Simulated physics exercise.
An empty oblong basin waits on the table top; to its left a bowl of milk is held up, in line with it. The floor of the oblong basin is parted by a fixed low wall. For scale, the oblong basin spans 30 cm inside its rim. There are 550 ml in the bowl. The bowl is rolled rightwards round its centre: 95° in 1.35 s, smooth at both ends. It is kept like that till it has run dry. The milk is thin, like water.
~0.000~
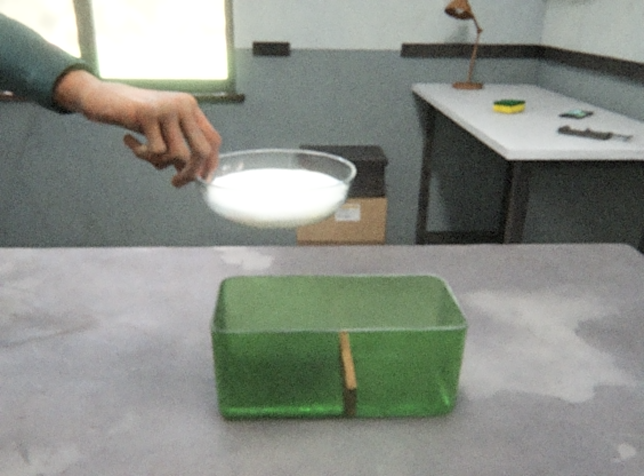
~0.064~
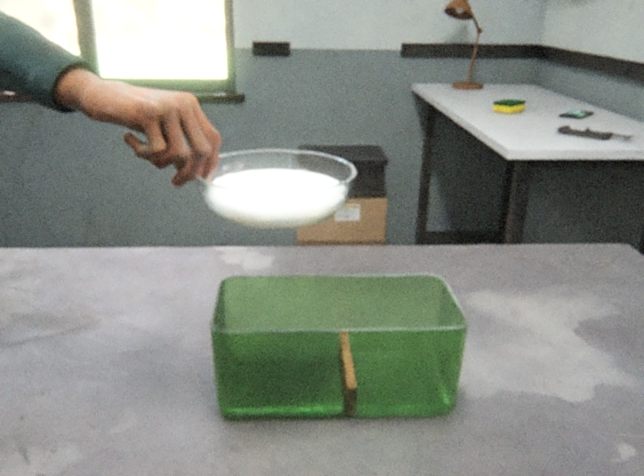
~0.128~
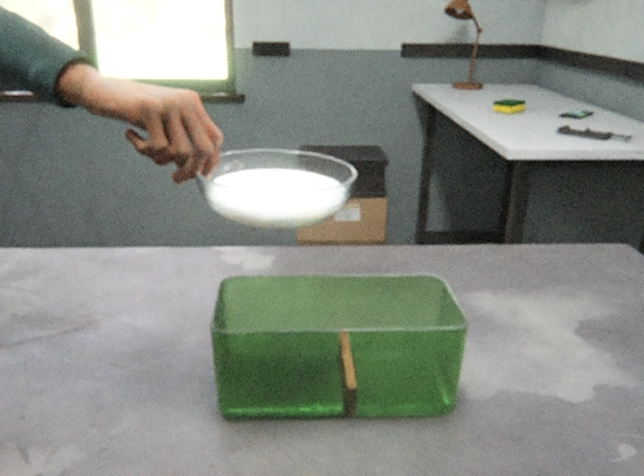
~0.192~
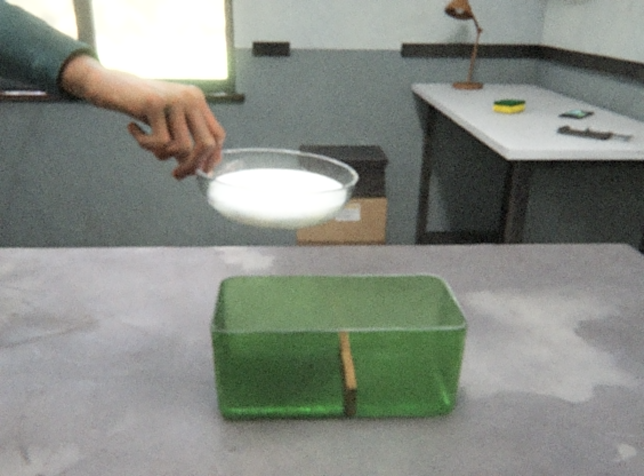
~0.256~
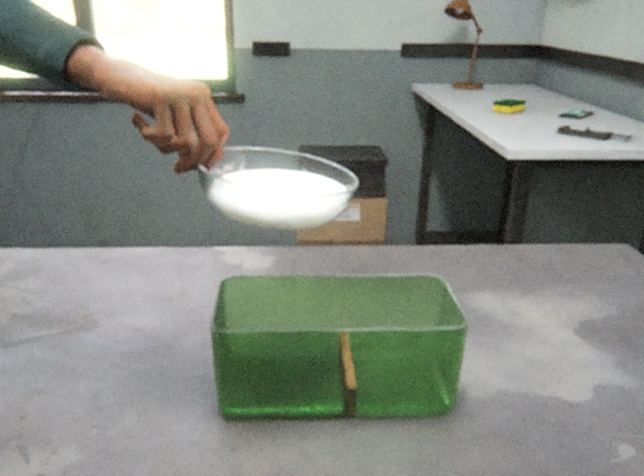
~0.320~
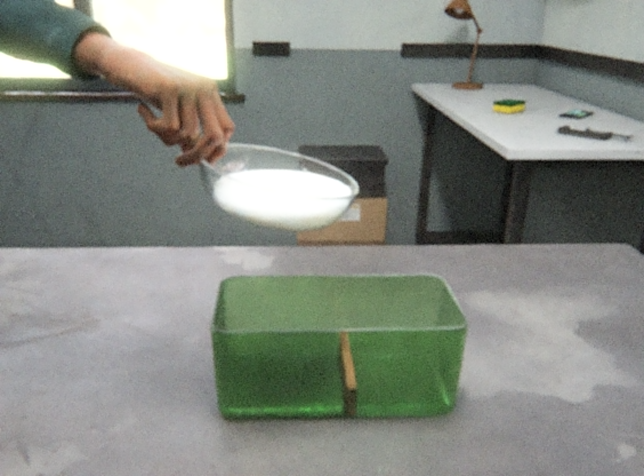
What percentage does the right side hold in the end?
Roughly 88 per cent is past the wall.
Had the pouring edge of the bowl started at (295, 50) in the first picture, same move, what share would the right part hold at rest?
Then about 60 per cent.
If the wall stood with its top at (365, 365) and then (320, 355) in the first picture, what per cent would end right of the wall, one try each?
First 65, then 95 per cent.
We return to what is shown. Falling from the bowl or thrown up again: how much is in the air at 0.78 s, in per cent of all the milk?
About 34 per cent.
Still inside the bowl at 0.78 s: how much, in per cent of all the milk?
About 38 per cent.
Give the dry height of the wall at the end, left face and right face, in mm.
Some 38 mm on the left and 12 mm on the right.
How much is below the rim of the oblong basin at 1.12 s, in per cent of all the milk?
Some 92 per cent.
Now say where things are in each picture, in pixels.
It leans 0°; its right rim is at (354, 171); the milk meets the walls at (205, 187) and (347, 187); the oblong basin's rim runs from (216, 303) to (455, 300); the wall's top is at (347, 358), in the first picture.
It leans 1°; its right rim is at (355, 171); the milk meets the walls at (205, 187) and (347, 188), in the second picture.
It leans 2°; its right rim is at (355, 173); the milk meets the walls at (206, 186) and (347, 188), in the third picture.
It leans 5°; its right rim is at (356, 177); the milk meets the walls at (207, 185) and (347, 190), in the fourth picture.
It leans 8°; its right rim is at (356, 181); the milk meets the walls at (209, 184) and (350, 190), in the fifth picture.
It leans 13°; its right rim is at (356, 187); the milk meets the walls at (212, 184) and (352, 189), in the sixth picture.
By 0.78 s the tilt is 59° and 38 per cent is still to pour, 0 is left of the wall and 28 right of it.
By 1.12 s the tilt is 88° and 2 per cent is still to pour, 7 is left of the wall and 86 right of it.
By 1.47 s the tilt is 95° and 0 per cent is still to pour, 11 is left of the wall and 88 right of it.
By 1.85 s the tilt is 95° and 0 per cent is still to pour, 11 is left of the wall and 88 right of it.
At rest 11 per cent lies left of the wall, 88 right of it and 1 outside.
